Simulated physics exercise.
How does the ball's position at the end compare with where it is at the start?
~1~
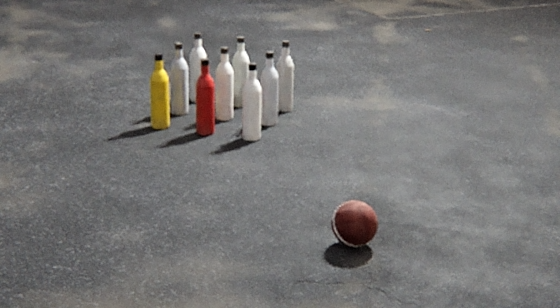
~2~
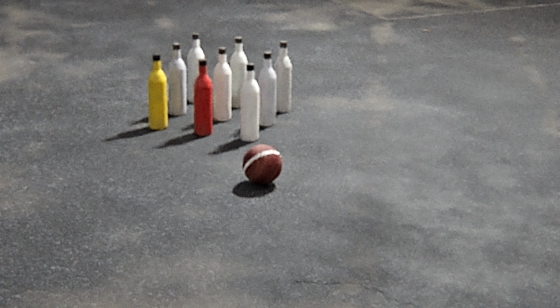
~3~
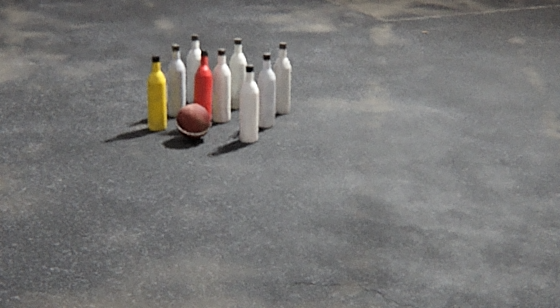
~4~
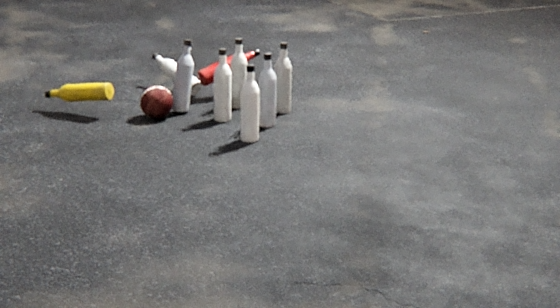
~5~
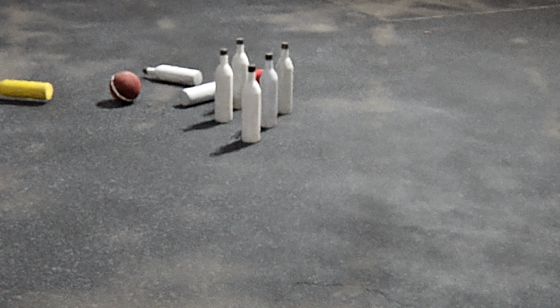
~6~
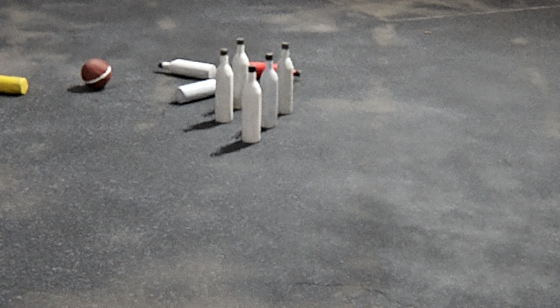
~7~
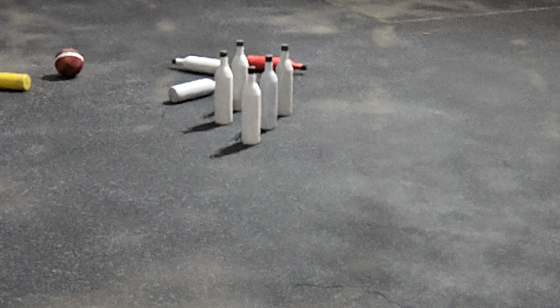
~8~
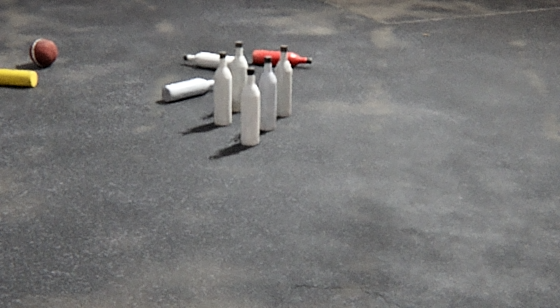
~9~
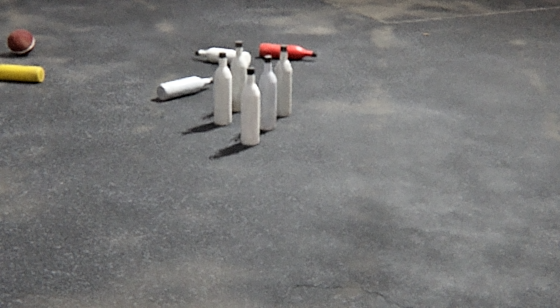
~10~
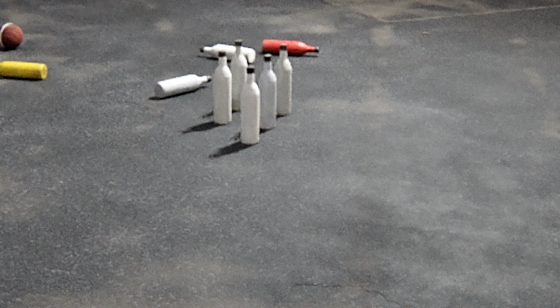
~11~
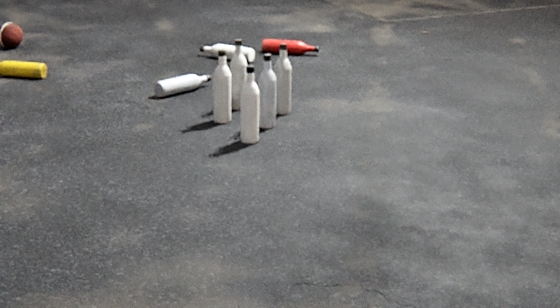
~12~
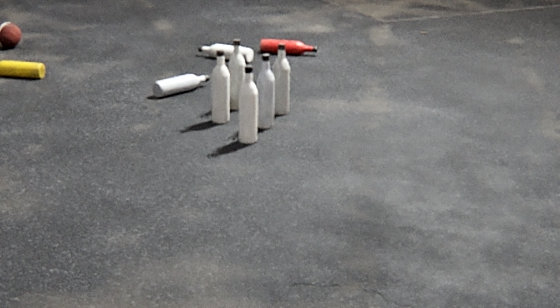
At the start the ball is in front of the bottles, low and right of the middle. By the end it is at the far upper left, beyond the yellow bottle lying on the ground.
